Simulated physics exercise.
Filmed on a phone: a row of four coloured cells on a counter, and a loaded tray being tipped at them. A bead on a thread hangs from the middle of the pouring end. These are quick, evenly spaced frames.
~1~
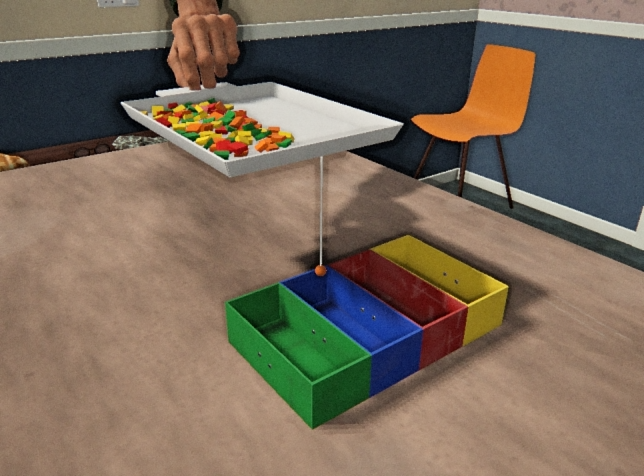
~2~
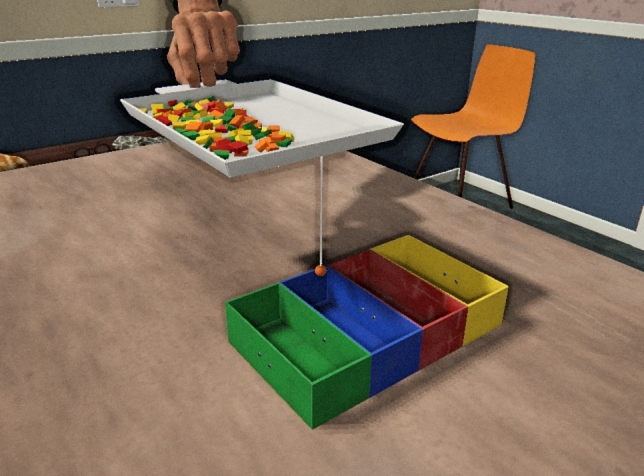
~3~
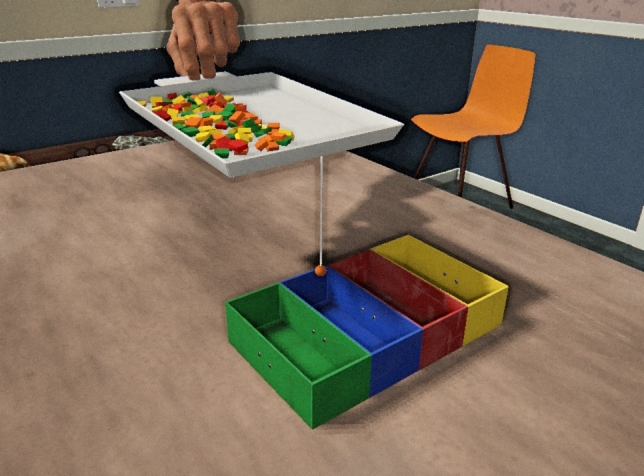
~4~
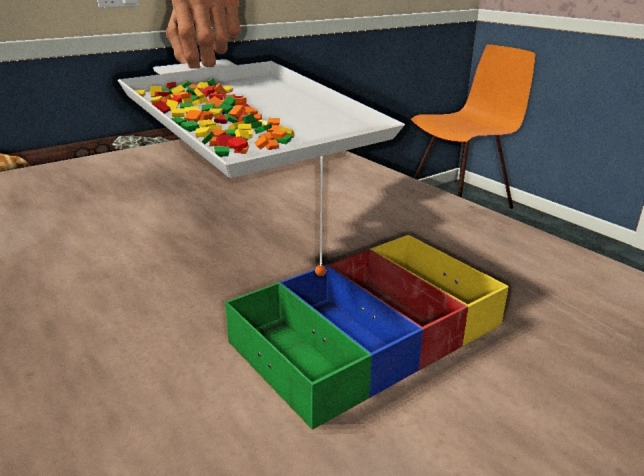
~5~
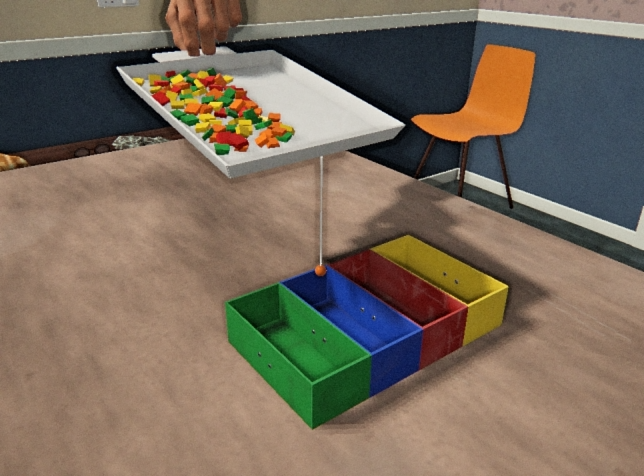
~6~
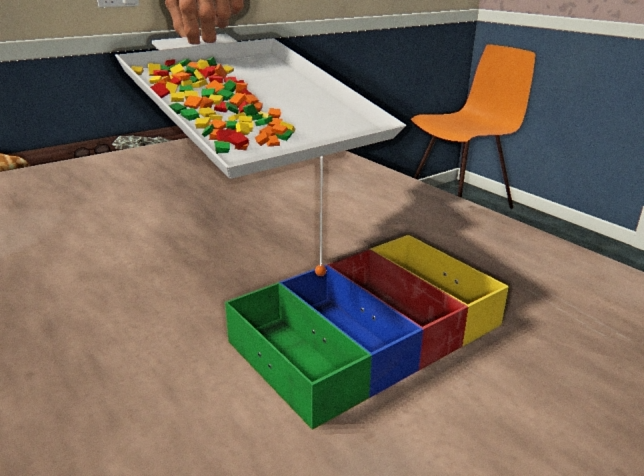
A hand at the upper left grips the far edge of a white tray scattered with small red, yellow, green and orange tiles, above a brown counter seen from slightly above. Below it sit four joined open cells, green, blue, red and yellow, with an orange bead hanging on a thread and an orange chair behind. The hand slowly raises the tray's far edge, tilting it slightly, while the camera stays still.
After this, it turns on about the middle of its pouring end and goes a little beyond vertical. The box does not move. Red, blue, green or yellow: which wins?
The green one ends fullest.
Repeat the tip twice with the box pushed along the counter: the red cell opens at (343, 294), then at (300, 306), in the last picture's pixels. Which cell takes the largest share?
In turn: The cell in blue; the cell in red.
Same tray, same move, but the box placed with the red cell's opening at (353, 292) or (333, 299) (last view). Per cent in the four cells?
Near 100 % and 100 %.
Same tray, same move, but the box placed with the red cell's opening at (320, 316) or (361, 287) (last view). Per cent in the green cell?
Near 0 % and 30 %.
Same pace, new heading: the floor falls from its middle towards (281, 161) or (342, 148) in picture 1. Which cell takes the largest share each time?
At the first place the cell in green, at the second the red one.
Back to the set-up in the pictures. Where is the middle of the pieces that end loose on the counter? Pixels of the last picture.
Around (262, 399).
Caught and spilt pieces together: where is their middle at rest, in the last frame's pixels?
At about (316, 363).
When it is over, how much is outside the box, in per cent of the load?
Near 10 %.
Just after the last frame, tray tipped steeply; the larger part on the tray; just a few in the blue cell; just a few in the green cell; about a tenth falling or outside the box.
A moment on, tray tipped right over; roughly a third on the tray; roughly a quarter in the green cell; about a tenth in the blue cell; just a few in the red cell; roughly a third falling or outside the box.
Further on, tray tipped past a quarter turn; roughly half in the green cell; roughly a quarter in the blue cell; about a tenth in the red cell; about a tenth falling or outside the box.
When it is over, tray tipped past a quarter turn; roughly half in the green cell; roughly a quarter in the blue cell; about a tenth in the red cell; not one in the yellow cell; about a tenth outside the box.
